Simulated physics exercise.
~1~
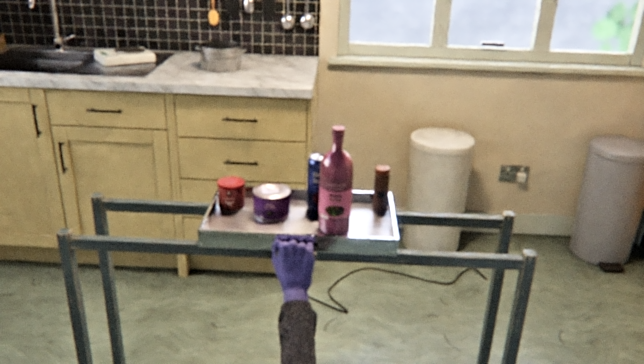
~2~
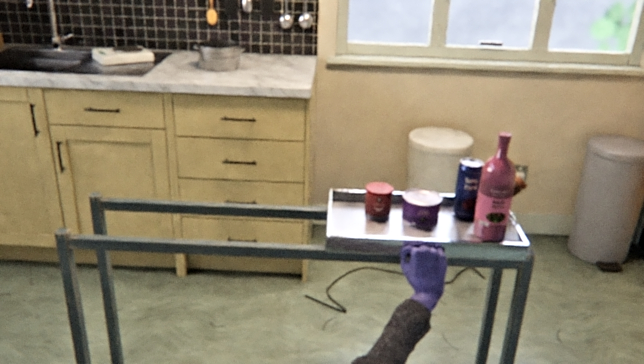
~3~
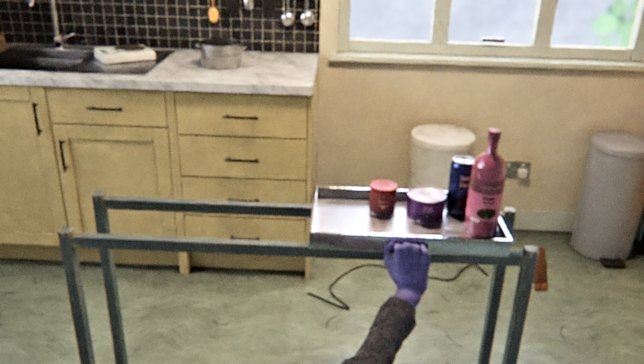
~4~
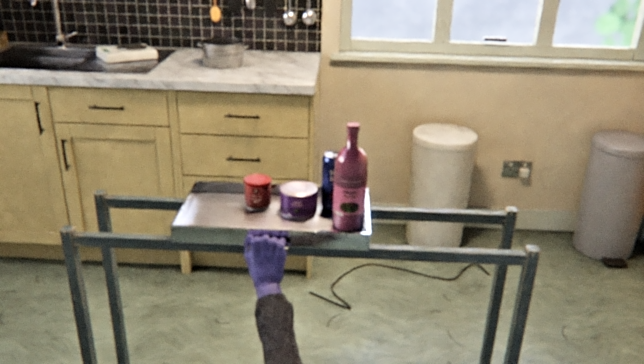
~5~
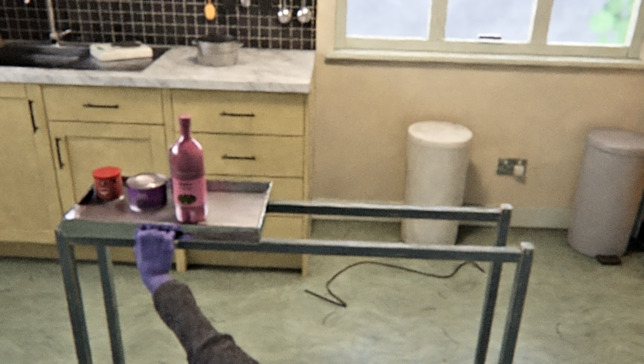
A gloved hand slides a tray right, the brown shaker falls off, then left.
